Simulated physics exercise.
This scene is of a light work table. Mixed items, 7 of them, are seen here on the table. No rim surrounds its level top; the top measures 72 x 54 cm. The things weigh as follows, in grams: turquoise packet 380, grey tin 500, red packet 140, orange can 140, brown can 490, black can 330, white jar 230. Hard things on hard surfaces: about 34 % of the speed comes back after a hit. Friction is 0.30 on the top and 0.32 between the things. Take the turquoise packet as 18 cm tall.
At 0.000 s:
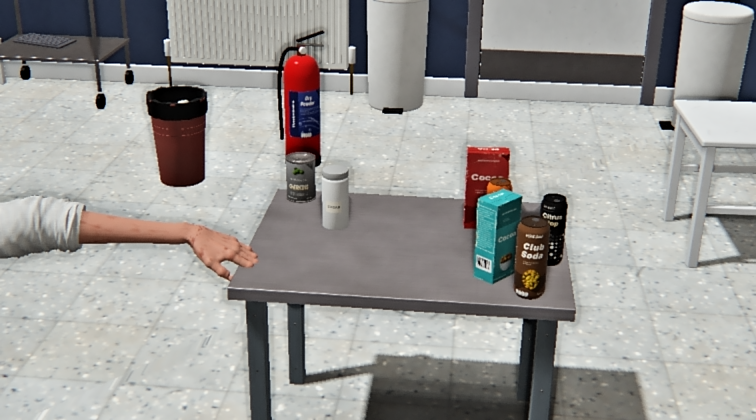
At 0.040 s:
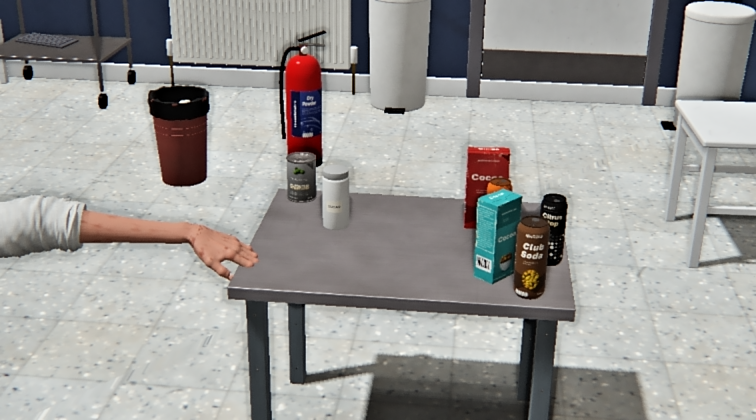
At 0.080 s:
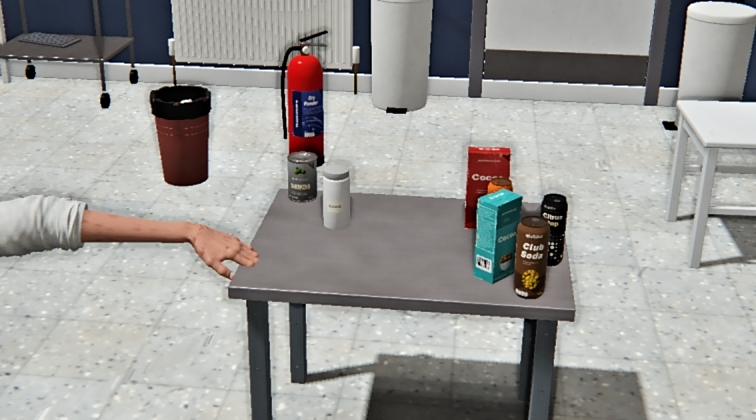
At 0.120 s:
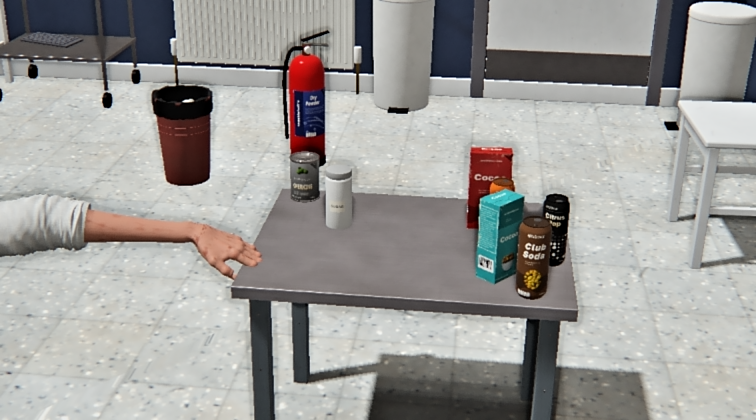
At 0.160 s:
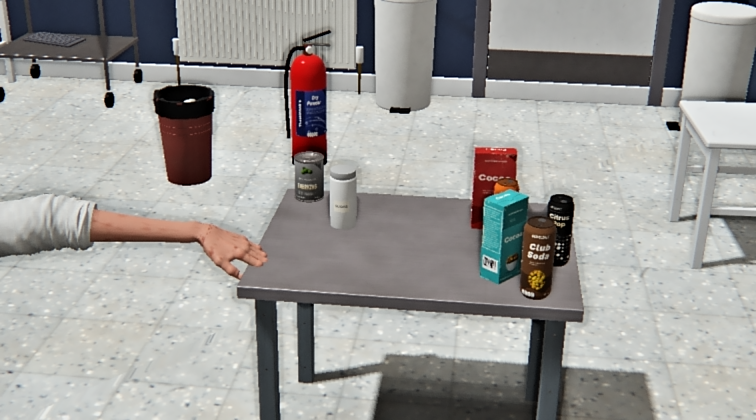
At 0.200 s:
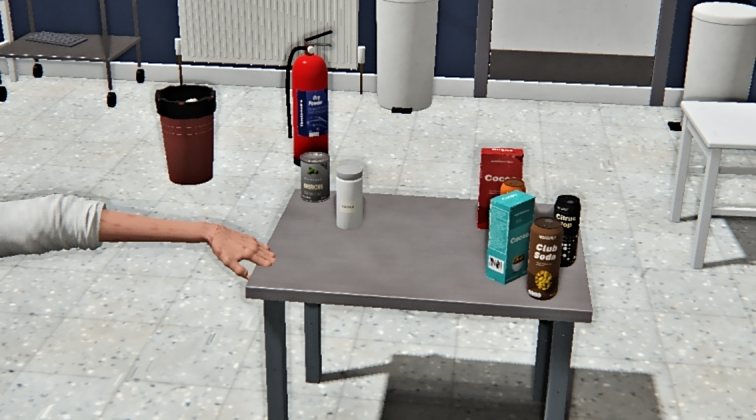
In a room with a speckled floor, a hand at the left edge of a grey table holding cartons, cans and a white jar stays still at first, then pushes the table slightly to the right, items moving along.
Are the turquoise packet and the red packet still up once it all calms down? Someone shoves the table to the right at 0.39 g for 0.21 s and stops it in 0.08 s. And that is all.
The turquoise packet - still up. The red packet - still up.
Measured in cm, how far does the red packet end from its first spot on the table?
About 2 cm.
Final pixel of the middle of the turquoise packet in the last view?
Around (564, 241).
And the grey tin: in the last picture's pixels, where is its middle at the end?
It finishes around (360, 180).
After 0.30 s, table shifted 10 cm; turquoise packet moved 2 cm near (536, 239); red packet moved 2 cm near (523, 191); white jar moved 2 cm.
After 0.40 s, table shifted 12 cm.
After 0.50 s, table shifted 12 cm; red packet moved 2 cm near (549, 193); turquoise packet moved 2 cm near (564, 241); black can moved 3 cm.
In the end (1.1 s), all 7 under 5 cm from the start. At the end, from the last picture's camera, turquoise packet near (564, 241), red packet near (549, 193).
